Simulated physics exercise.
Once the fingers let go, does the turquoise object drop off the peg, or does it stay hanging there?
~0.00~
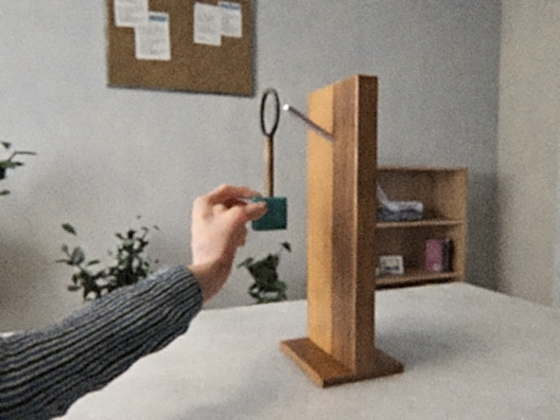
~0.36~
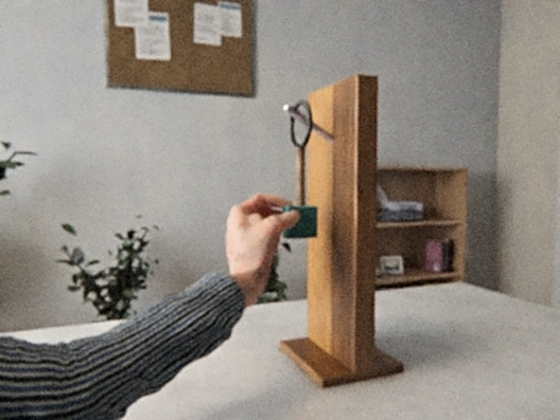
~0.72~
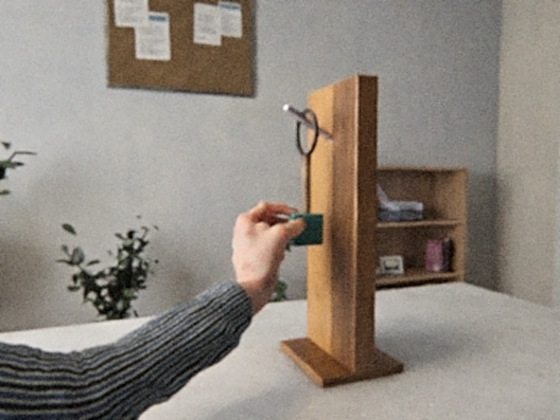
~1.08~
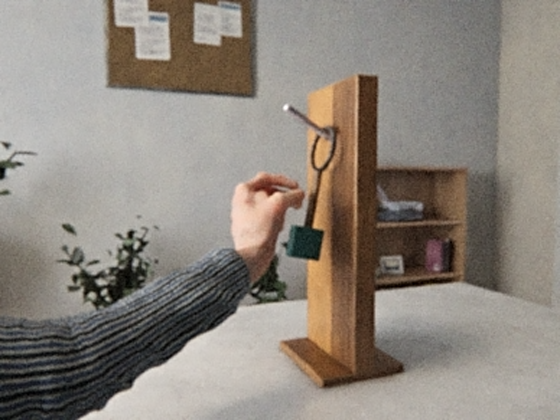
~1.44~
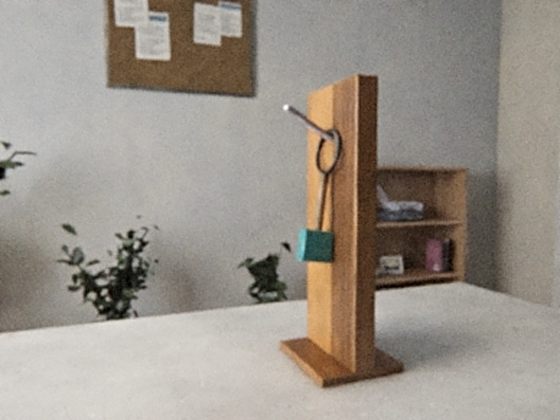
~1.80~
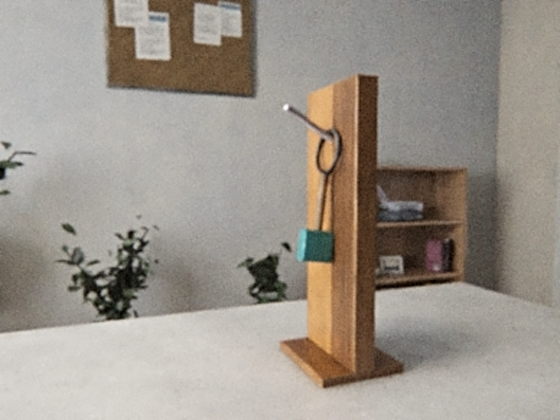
It stays on the peg, hanging by its ring after the hand has gone.
